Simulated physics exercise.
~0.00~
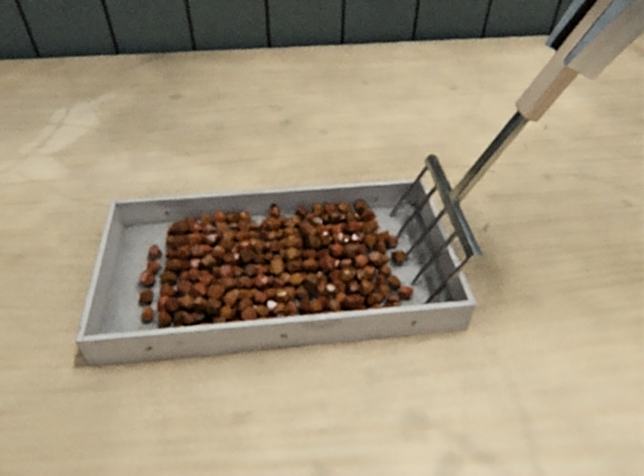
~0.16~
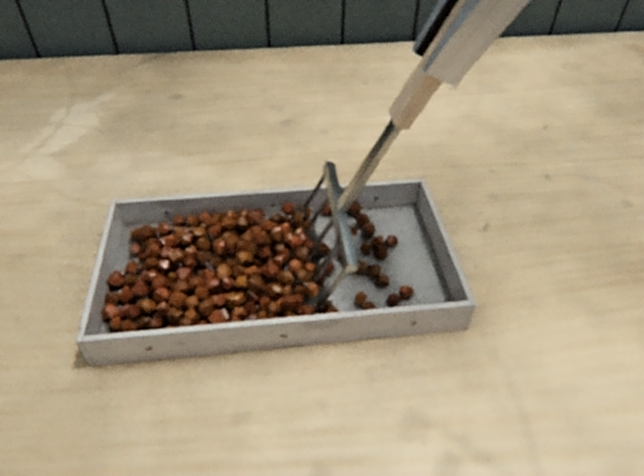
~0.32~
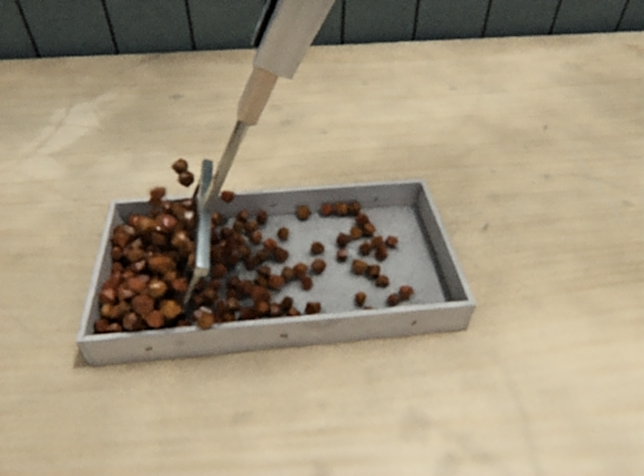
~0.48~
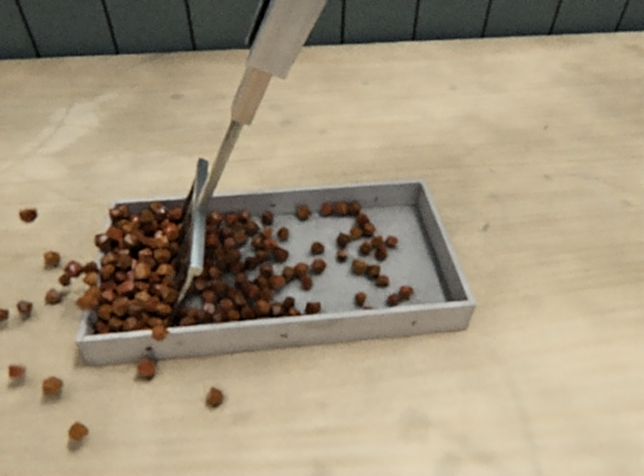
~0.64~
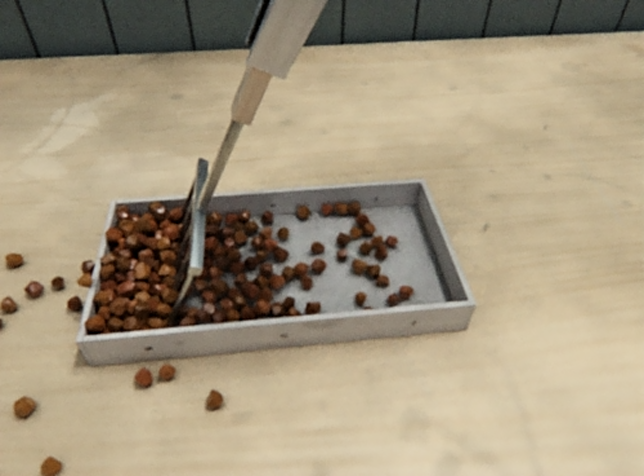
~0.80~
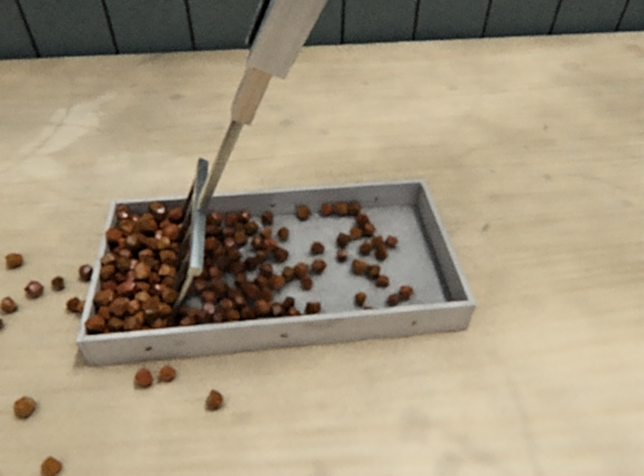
On a pale wooden table top, a shallow grey tray holds a broad layer of small reddish-brown pellets, with a comb on a mechanical arm standing at its right end. The arm sweeps the comb left through the pellets, pushing most ahead of it while some slip behind and stay scattered across the tray. The load piles up against the left end, and a few pellets fly upward. The comb halts short of that end as pellets spill over the rim onto the table. The strays settle left and in front of the tray, most of the load remains inside, and the comb stays still.
